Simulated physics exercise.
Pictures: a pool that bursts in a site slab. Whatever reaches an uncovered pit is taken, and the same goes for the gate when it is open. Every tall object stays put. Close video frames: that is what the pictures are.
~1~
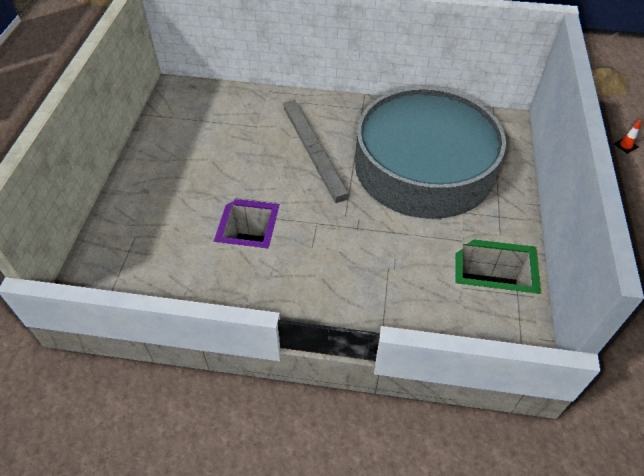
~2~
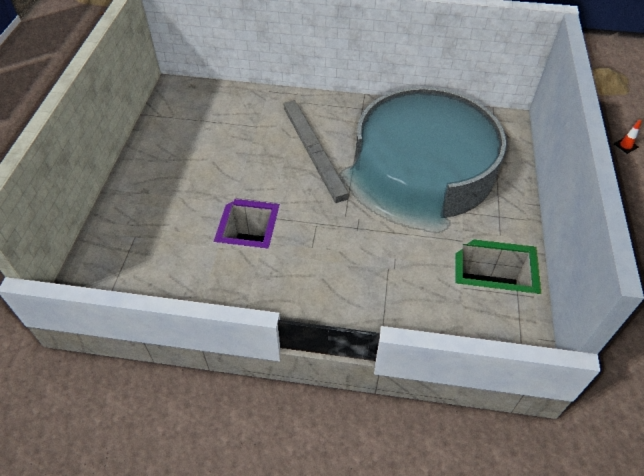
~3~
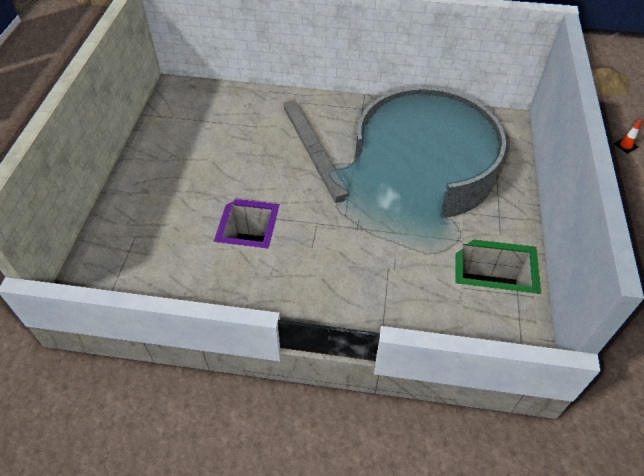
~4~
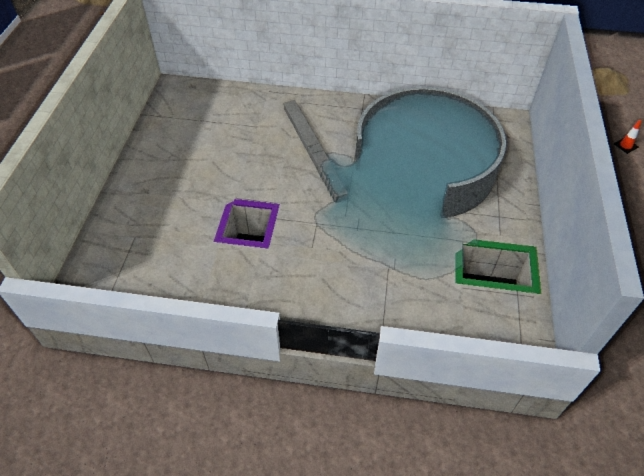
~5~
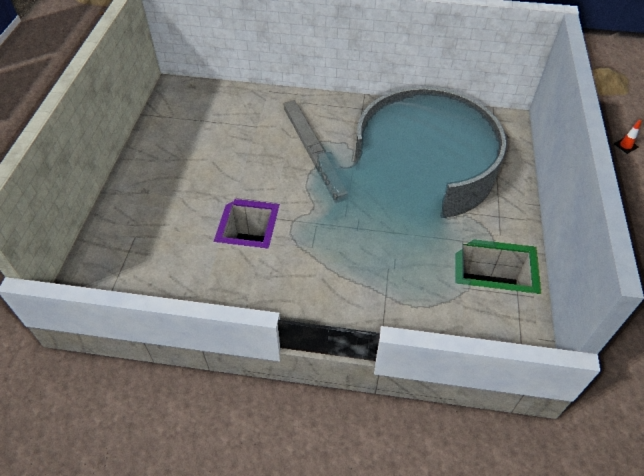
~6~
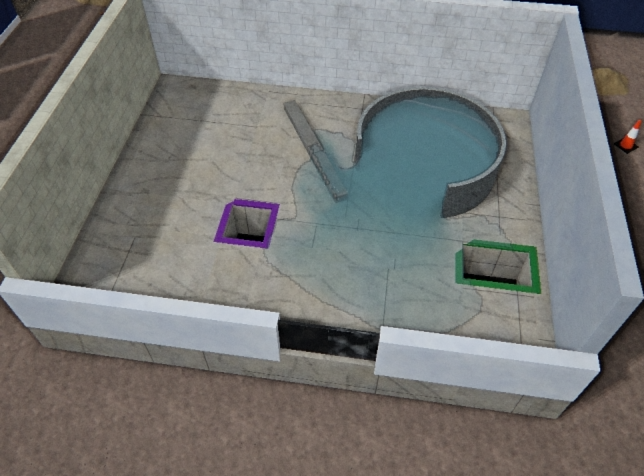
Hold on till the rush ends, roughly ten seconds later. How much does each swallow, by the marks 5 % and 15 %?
Result: The gate will likely win a minor part below five per cent; the purple pit will likely win a middling part of five to fifteen per cent; the green pit will likely win a major part beyond fifteen per cent.
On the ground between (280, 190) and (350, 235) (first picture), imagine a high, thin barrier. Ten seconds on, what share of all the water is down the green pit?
Green: About 25 %.
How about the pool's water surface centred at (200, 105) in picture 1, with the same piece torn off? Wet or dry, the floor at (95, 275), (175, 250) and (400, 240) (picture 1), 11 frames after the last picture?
So, first one got wet, second one got wet, third one stays dry.
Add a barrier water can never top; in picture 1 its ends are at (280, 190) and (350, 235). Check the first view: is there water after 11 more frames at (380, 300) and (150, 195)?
Going by the list, I'd say reached by the flood, then kept clear of the flood.
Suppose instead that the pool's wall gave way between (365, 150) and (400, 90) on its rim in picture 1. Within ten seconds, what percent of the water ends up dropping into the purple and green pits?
The purple pit gets 8 per cent and the green pit 14 per cent.
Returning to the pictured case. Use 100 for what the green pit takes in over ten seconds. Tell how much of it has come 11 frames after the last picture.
Around 5 percent.
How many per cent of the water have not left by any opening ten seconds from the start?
The share not yet gone is roughly 72 percent.
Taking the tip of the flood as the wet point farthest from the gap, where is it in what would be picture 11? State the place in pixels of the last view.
Roughly (168, 323).
A moment on, water covers 40 % of the floor; the gate 0 %, the purple pit 1 %, the green pit 1 %.
Next, water covers 50 % of the floor; the gate 0 %, the purple pit 3 %, the green pit 1 %.
Then, water covers 55 % of the floor; the gate 0 %, the purple pit 4 %, the green pit 2 %.
Later, water covers 90 % of the floor; the gate 0 %, the purple pit 6 %, the green pit 10 %.
In the end, water covers 95 % of the floor; the gate 0 %, the purple pit 9 %, the green pit 19 %.
